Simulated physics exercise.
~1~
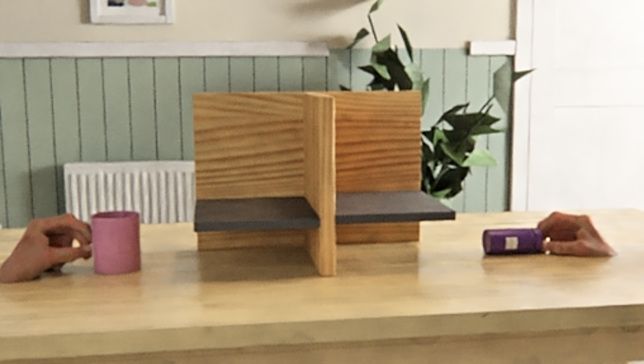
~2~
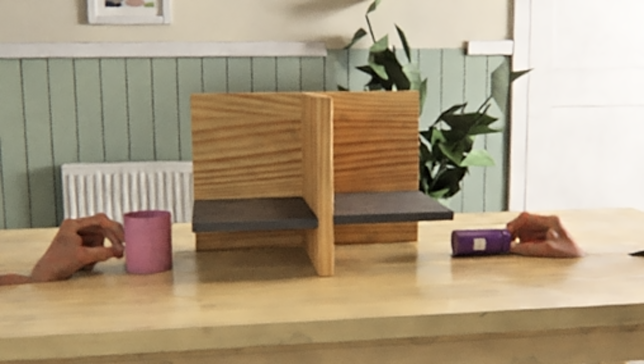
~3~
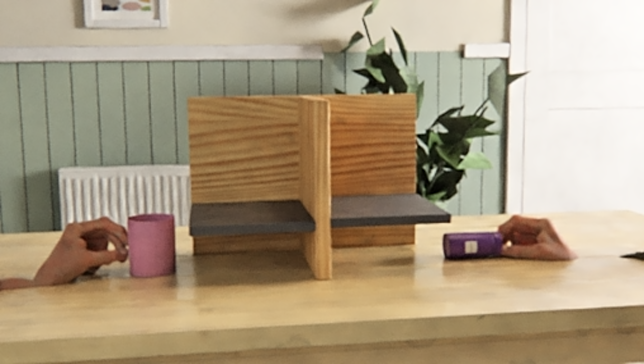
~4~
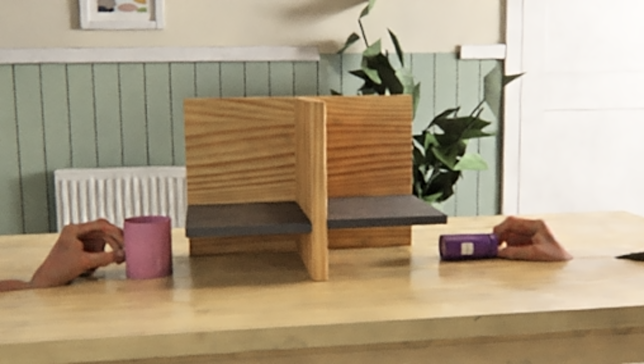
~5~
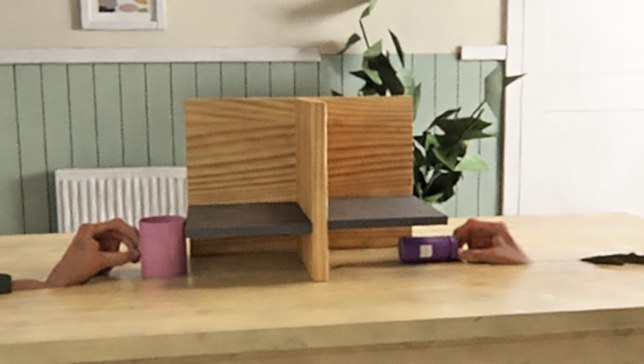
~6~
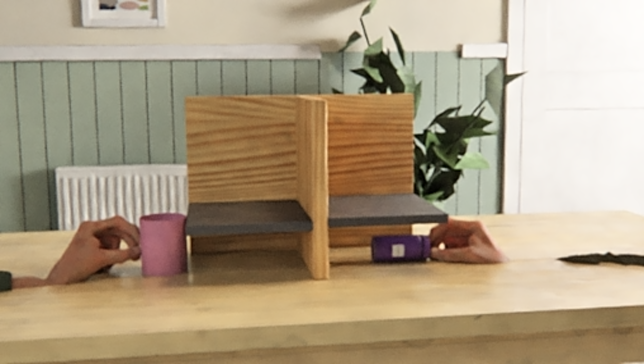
Two hands push a lying purple shaker under the shelf and a too-tall pink beaker against its edge.
